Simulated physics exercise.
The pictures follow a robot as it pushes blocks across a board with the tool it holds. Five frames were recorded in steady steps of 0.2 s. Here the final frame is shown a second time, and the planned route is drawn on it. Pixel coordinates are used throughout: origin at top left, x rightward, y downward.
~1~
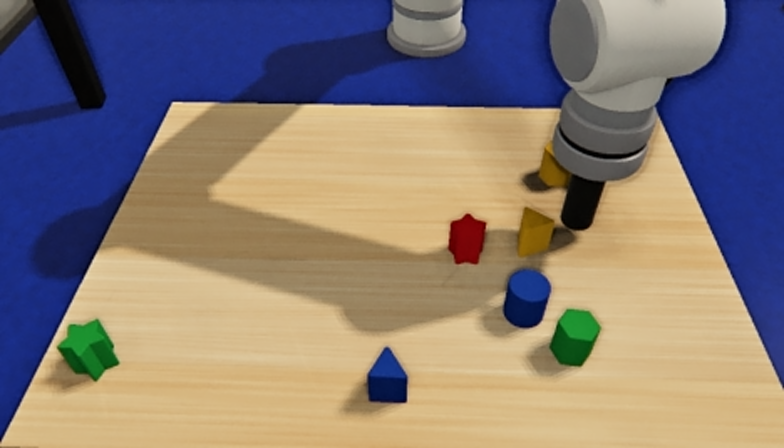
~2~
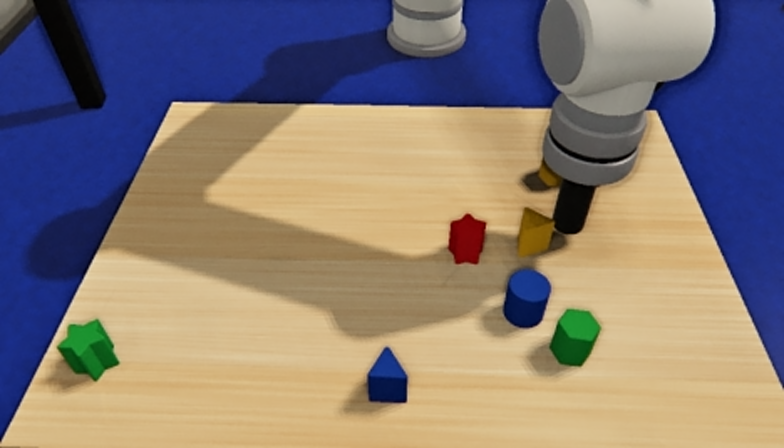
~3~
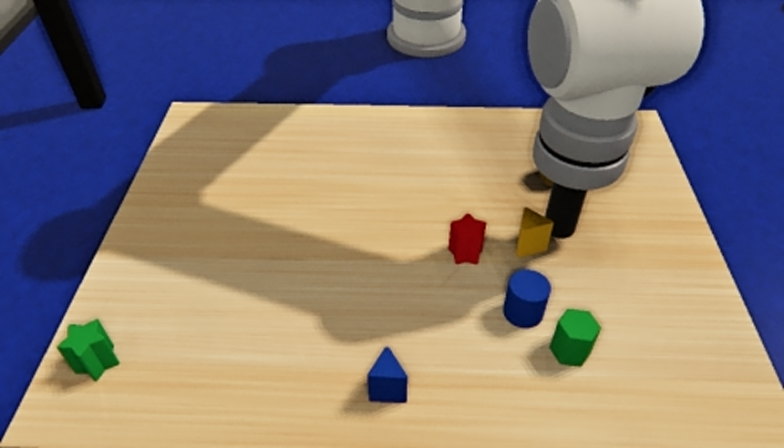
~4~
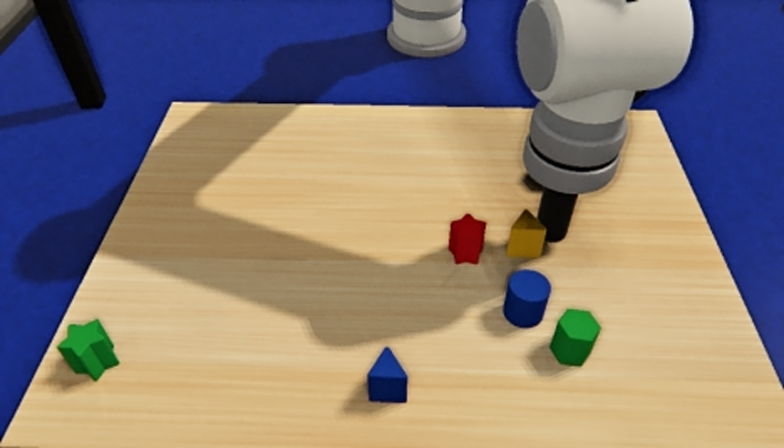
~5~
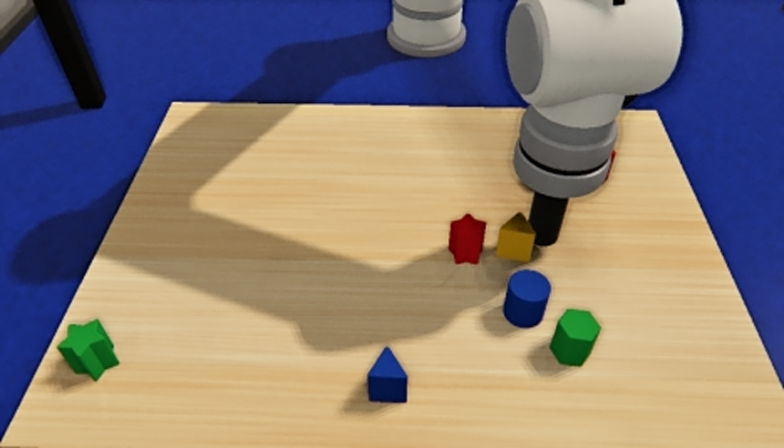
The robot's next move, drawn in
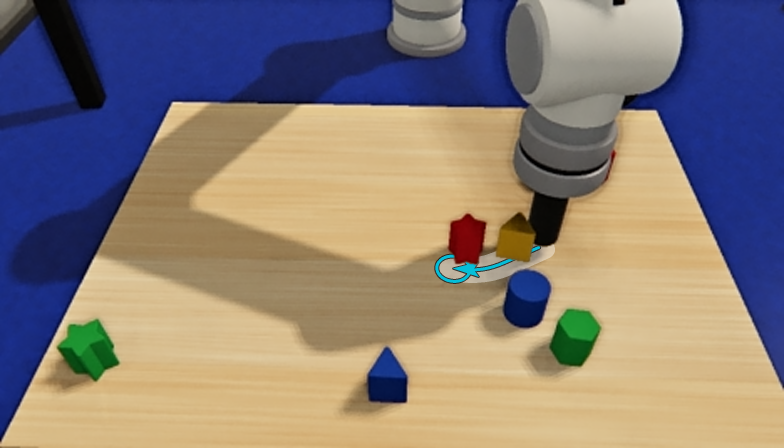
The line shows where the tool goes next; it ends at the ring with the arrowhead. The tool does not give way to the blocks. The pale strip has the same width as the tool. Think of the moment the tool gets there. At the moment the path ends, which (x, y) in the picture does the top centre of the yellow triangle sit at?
It should be at about (428, 246).
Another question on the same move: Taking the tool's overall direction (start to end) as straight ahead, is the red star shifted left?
No, that is not how it ends up.
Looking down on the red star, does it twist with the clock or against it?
Seen from above, clockwise.
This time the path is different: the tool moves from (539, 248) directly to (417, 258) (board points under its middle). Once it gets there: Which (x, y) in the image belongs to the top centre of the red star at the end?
I'd expect the centre of its top face to be at (387, 218).
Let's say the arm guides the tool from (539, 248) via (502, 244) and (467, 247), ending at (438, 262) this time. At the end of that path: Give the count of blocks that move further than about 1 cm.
I'm going with two.
The drawn path runs from (539, 248) via (513, 259) and (485, 269), ending at (453, 269).
The first path, step by step. Halfway along, tool at (501, 254); red star at (453, 226), turned 35° clockwise; yellow triangle at (476, 239), turned 15° clockwise.
At the end, tool at (454, 257); red star at (435, 219), turned 75° clockwise; yellow triangle at (428, 246); blue disc not moved.
